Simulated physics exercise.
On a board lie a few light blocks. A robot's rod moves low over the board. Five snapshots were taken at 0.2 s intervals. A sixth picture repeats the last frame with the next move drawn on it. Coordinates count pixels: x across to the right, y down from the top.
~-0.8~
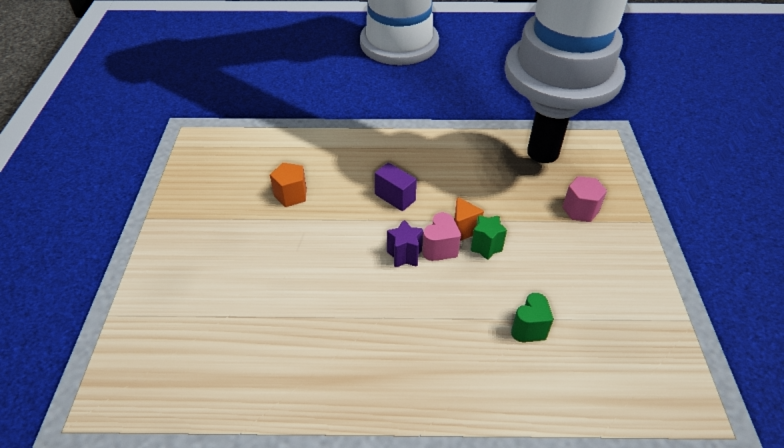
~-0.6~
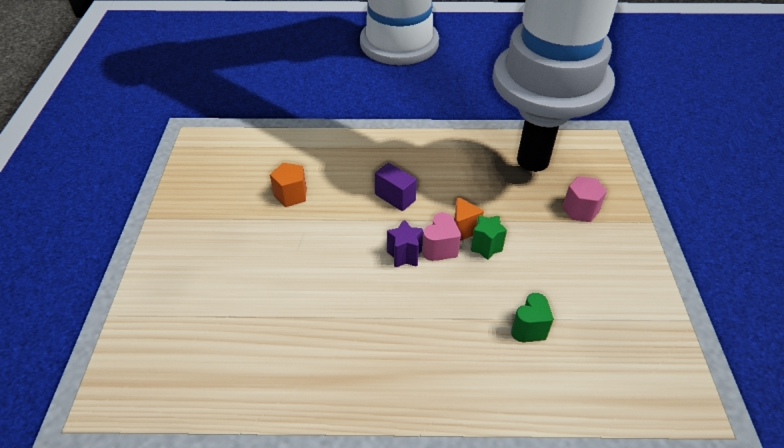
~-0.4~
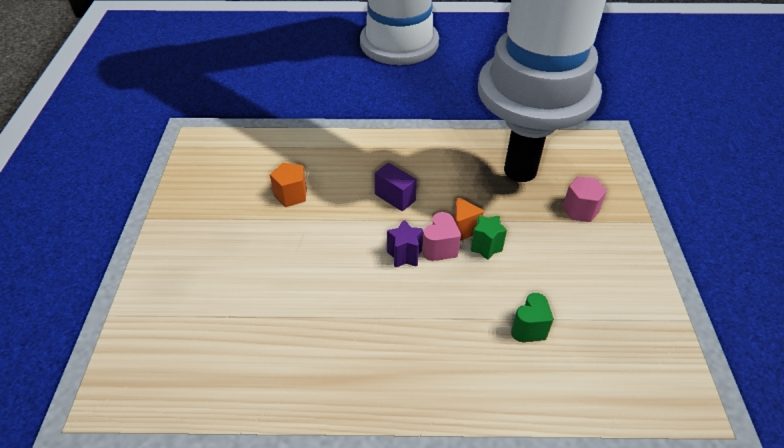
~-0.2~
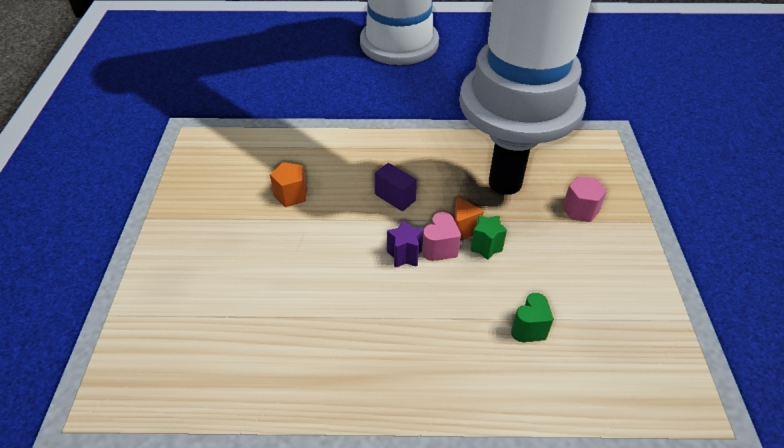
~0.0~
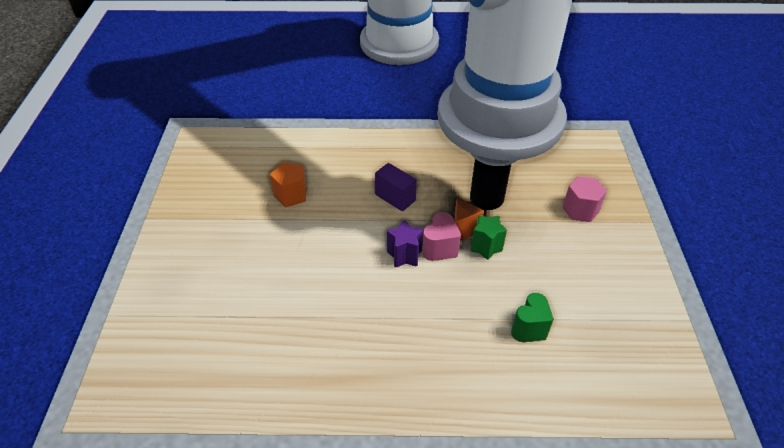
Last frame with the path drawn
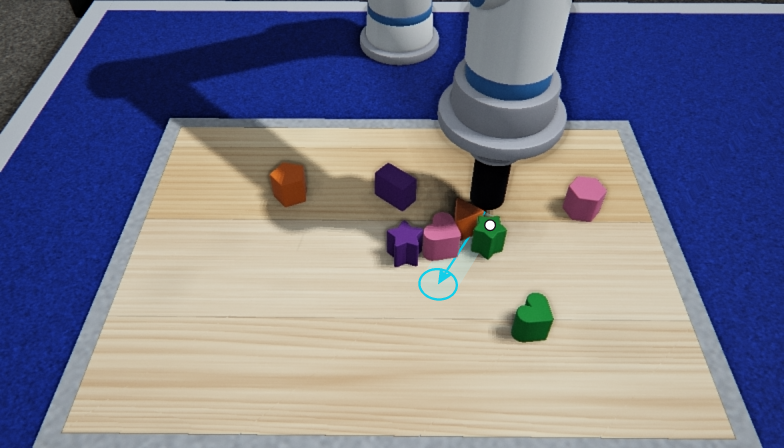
A robot arm with a black rod reaches over a pale wooden board on a blue surface, seen from above by a still camera. Orange and purple blocks sit at the upper left, a purple star, pink heart, orange triangle and green star cluster centrally, with pink at right and a green heart below. The rod glides left and toward the viewer, nearing the triangle, while the blocks stay still.
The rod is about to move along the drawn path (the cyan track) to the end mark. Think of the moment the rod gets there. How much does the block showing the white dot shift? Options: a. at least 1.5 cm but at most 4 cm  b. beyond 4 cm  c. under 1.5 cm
a.
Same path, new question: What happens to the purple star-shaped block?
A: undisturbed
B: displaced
Letter B.
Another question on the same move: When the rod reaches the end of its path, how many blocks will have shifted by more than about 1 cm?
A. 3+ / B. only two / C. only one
That would be A.
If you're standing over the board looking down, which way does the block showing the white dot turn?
Anticlockwise, looking down.
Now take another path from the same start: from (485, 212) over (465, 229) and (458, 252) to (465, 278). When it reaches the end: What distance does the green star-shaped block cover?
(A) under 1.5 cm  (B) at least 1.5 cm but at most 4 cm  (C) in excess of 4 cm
B (at least 1.5 cm but at most 4 cm)
Drawn move, straight from (485, 212) to (438, 284); the dot is on the green star-shaped block.
What follows on the original path. One third of the way, rod (472, 221); purple star-shaped block (399, 235), turned 15° clockwise; pink heart block (430, 242), turned 20° clockwise; orange triangle (454, 229); green star-shaped block (491, 233), turned 30° anticlockwise.
Two thirds of the way, rod (456, 245); purple star-shaped block (391, 237), turned 55° clockwise; pink heart block (406, 258), turned 40° clockwise; orange triangle (436, 253); green star-shaped block (491, 243), turned 70° anticlockwise.
At the end, rod (439, 270); purple star-shaped block (391, 237), turned 60° clockwise; pink heart block (386, 267), turned 90° clockwise; orange triangle (416, 278), turned 20° clockwise; green star-shaped block (490, 243), turned 70° anticlockwise.
